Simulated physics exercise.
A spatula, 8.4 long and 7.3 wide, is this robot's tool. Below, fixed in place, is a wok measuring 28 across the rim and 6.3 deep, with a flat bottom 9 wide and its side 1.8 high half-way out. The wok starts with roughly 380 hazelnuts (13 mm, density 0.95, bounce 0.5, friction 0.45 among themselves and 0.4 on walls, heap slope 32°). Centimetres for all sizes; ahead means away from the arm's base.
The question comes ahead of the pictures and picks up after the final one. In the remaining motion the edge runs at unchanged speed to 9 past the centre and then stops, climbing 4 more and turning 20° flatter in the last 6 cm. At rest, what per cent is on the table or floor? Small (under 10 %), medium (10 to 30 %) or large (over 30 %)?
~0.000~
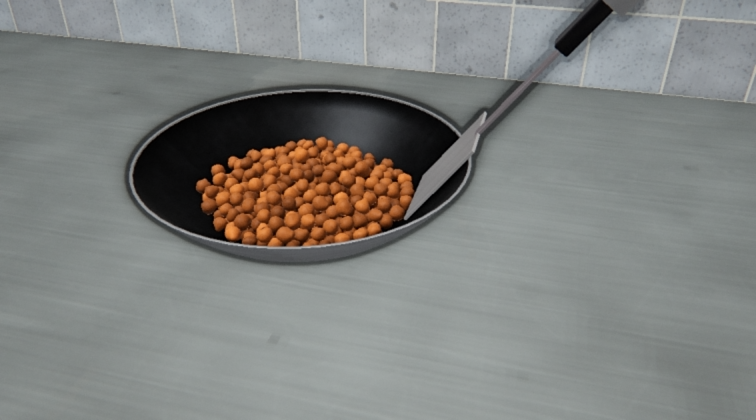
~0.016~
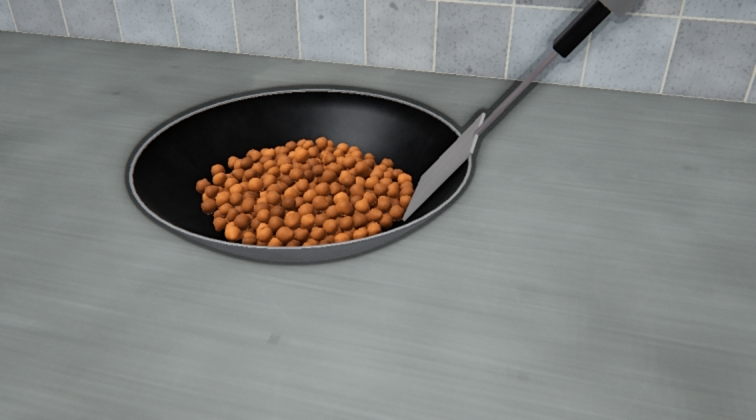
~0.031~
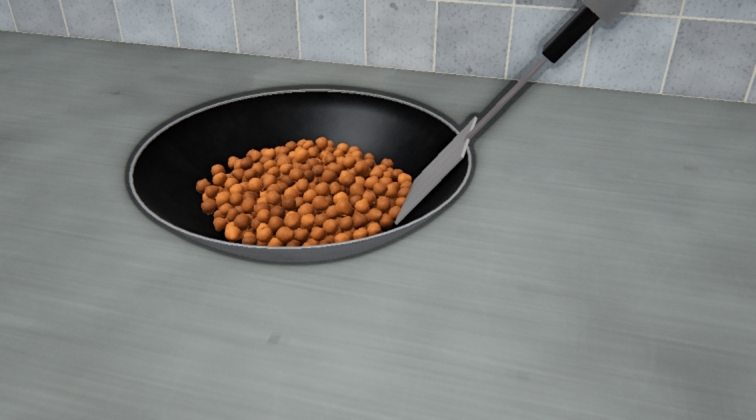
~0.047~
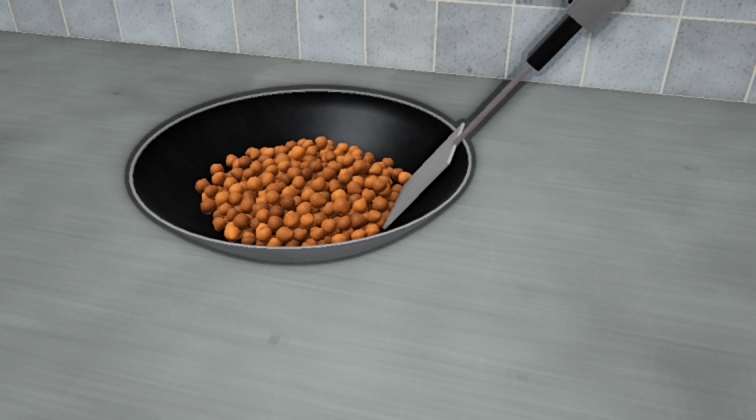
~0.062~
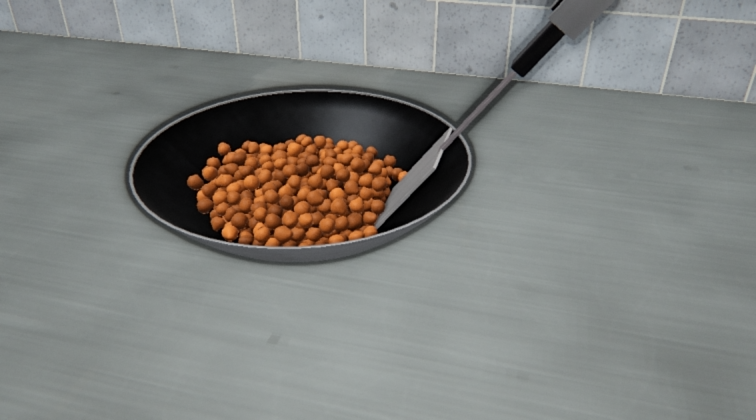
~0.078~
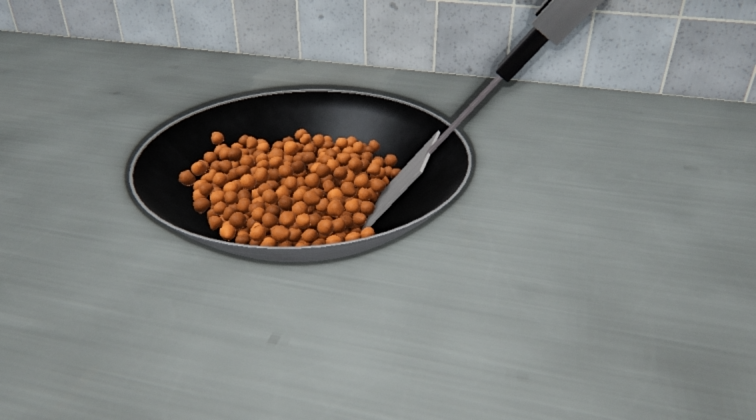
Medium.
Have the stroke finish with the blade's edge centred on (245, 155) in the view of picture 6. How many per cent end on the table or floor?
5 %, roughly.
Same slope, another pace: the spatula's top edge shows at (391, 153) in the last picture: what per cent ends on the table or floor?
That share would be some 40 percent.
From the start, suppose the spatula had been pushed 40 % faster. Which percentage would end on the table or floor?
Estimate: Near 30 %.
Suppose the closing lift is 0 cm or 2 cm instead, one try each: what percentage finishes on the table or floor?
Result, in order: Approx. 10 % and 15 %.
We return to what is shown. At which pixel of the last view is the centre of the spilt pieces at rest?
Near (81, 168).
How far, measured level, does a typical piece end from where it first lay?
Some 4 cm.
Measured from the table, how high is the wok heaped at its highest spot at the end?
Peak at rest, approximately 6.5 centimetres.
After 0.16 s, sloping 54°, highest piece 7 above the table; 382 in the wok.
After 0.25 s, sloping 47°, highest piece 7 above the table; 382 in the wok.
After 0.49 s, sloping 34°, highest piece 8 above the table; 317 in the wok, 36 on the table or floor, 29 on the blade or in flight.
After 1.54 s, sloping 34°, highest piece 6 above the table; 317 in the wok, 65 on the table or floor.
At rest, 317 in the wok, 65 on the table or floor. That is 17 % on the table or floor.
